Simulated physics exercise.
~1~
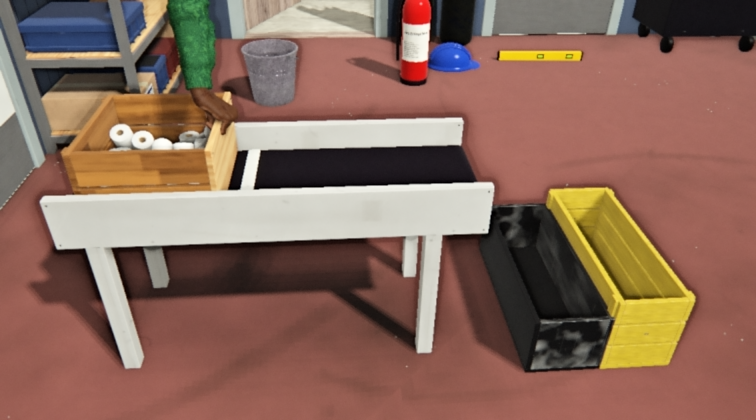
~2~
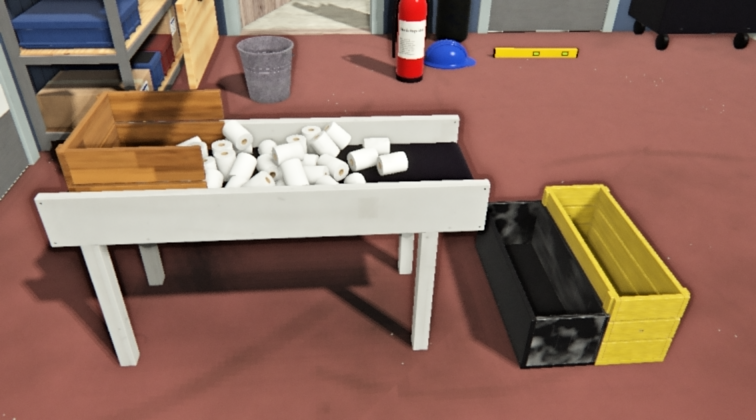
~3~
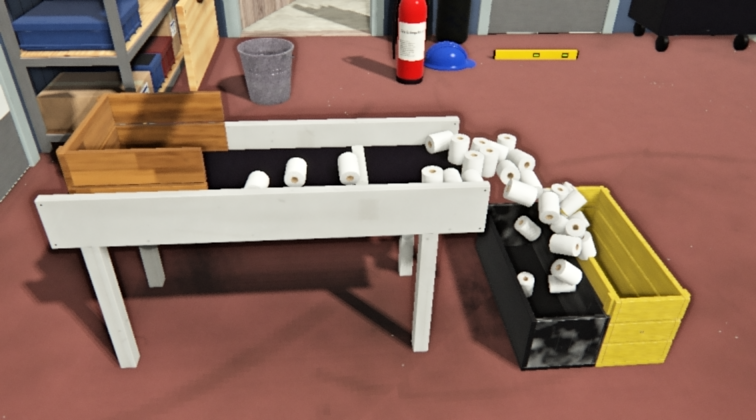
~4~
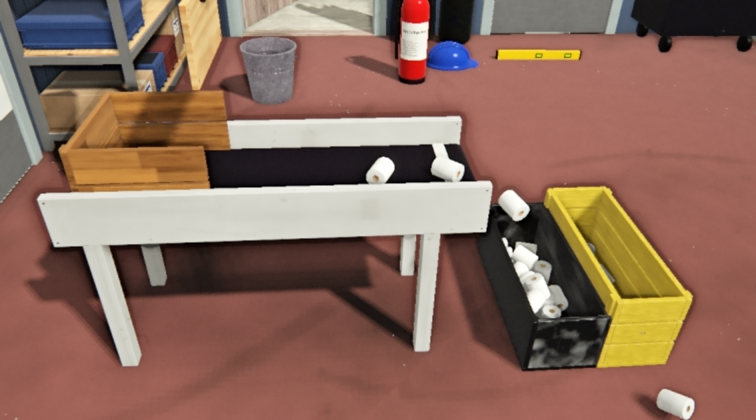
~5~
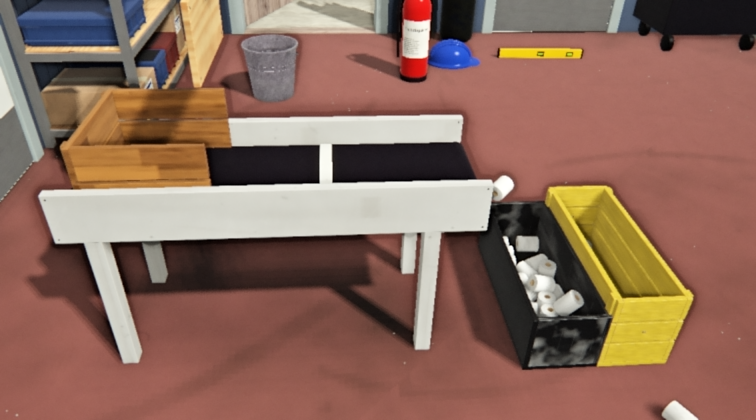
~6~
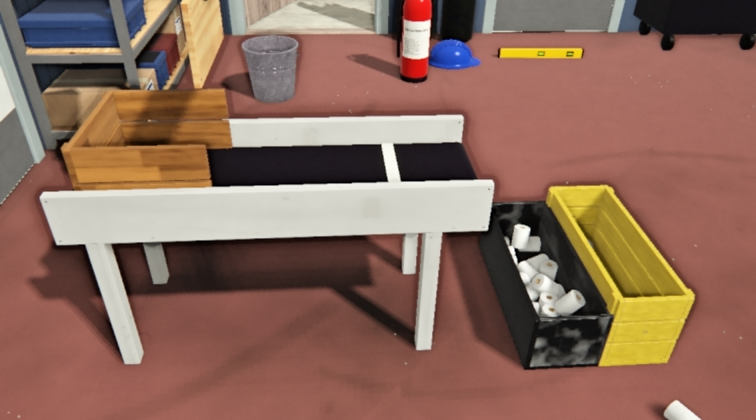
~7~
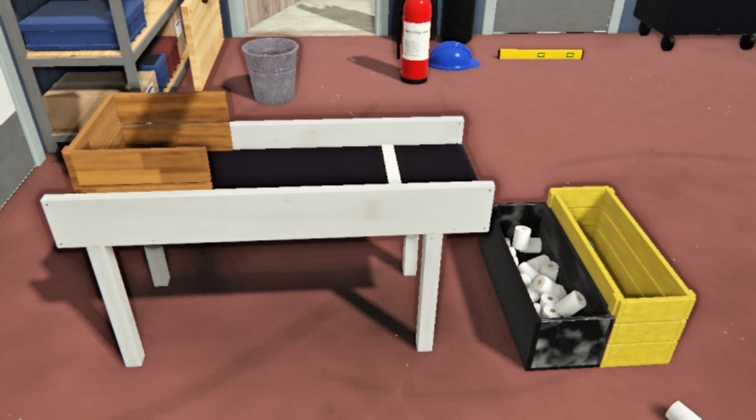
The clip shows a green-sleeved hand at a wooden pen of white paper rolls, which then spill along a dark moving belt and tumble off its right end towards black and yellow totes. Many rolls lie in the black tote, and one rests on the floor at lower right.
